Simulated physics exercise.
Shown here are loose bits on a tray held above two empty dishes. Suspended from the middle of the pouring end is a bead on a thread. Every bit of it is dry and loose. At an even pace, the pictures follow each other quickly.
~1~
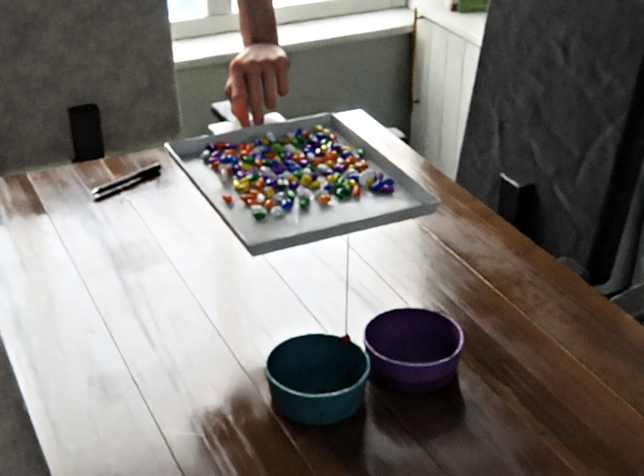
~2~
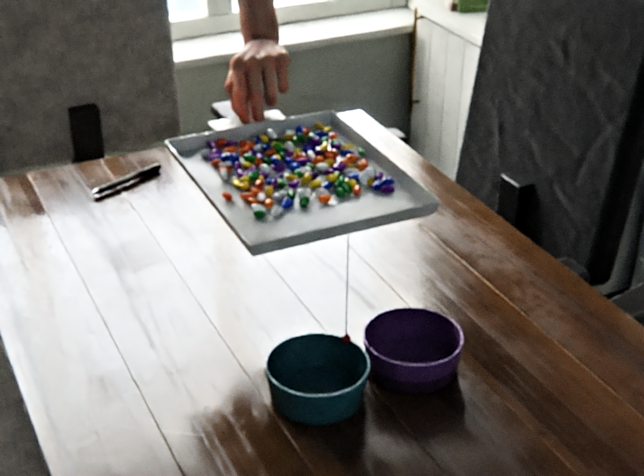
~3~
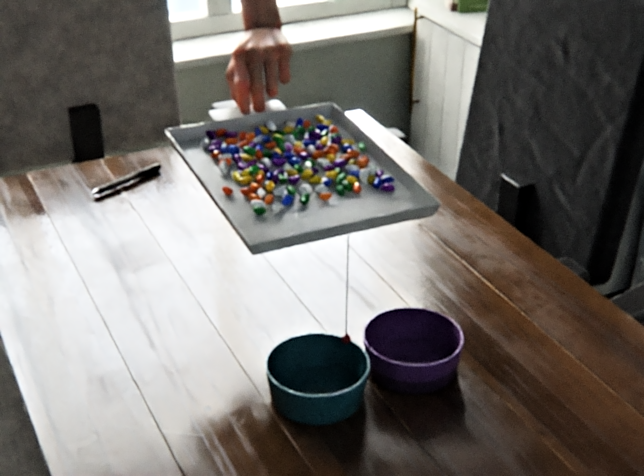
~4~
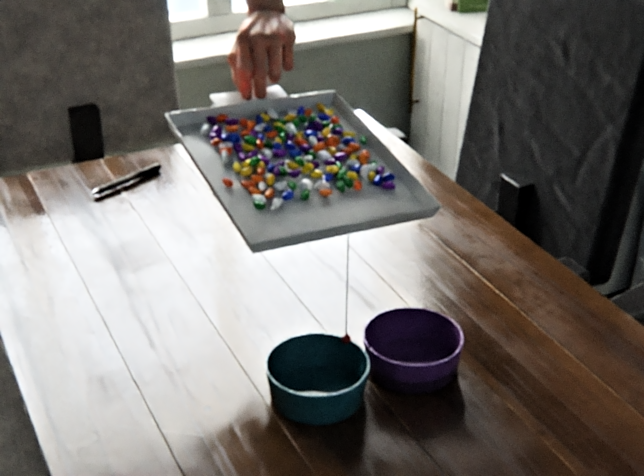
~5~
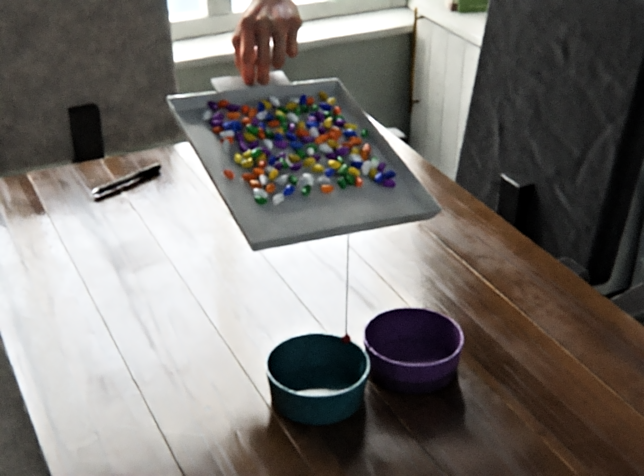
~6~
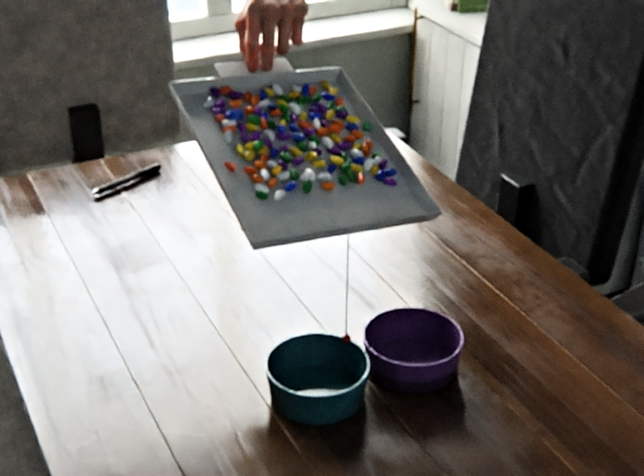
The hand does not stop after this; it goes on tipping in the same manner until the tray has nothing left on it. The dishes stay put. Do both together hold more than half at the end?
Pretty clear the dishes gather most of what falls.
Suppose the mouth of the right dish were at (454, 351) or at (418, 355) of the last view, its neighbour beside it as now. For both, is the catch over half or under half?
Well, the bulk the first time and the bulk the second time.
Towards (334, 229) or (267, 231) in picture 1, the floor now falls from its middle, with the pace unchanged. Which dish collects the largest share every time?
Place one gives the leftmost dish, place two gives the leftmost dish.
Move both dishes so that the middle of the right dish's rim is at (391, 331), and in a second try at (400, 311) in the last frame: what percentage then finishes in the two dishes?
Respectively 40 % and 10 %.
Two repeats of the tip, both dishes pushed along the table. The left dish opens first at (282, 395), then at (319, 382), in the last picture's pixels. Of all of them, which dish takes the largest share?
In turn: The right-side dish; the right-side dish.
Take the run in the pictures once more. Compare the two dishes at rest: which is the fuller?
Winning side: Right of the pair.
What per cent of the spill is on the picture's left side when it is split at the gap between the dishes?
Near 10 per cent.
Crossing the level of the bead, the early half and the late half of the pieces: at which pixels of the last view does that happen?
(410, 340) for the early half, (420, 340) for the late half.
Shortly afterwards, tray tipped steeply; all but a few on the tray; a little in the air.
Next, tray tipped past a quarter turn; near a third on the tray; only a few in the left dish; near a quarter in the right dish; near a quarter outside both; near a quarter in the air.
Some moments later, tray tipped past a quarter turn; only a few in the left dish; near two thirds in the right dish; near a third outside both.
In the end, tray tipped past a quarter turn; only a few in the left dish; near two thirds in the right dish; near a third outside both.
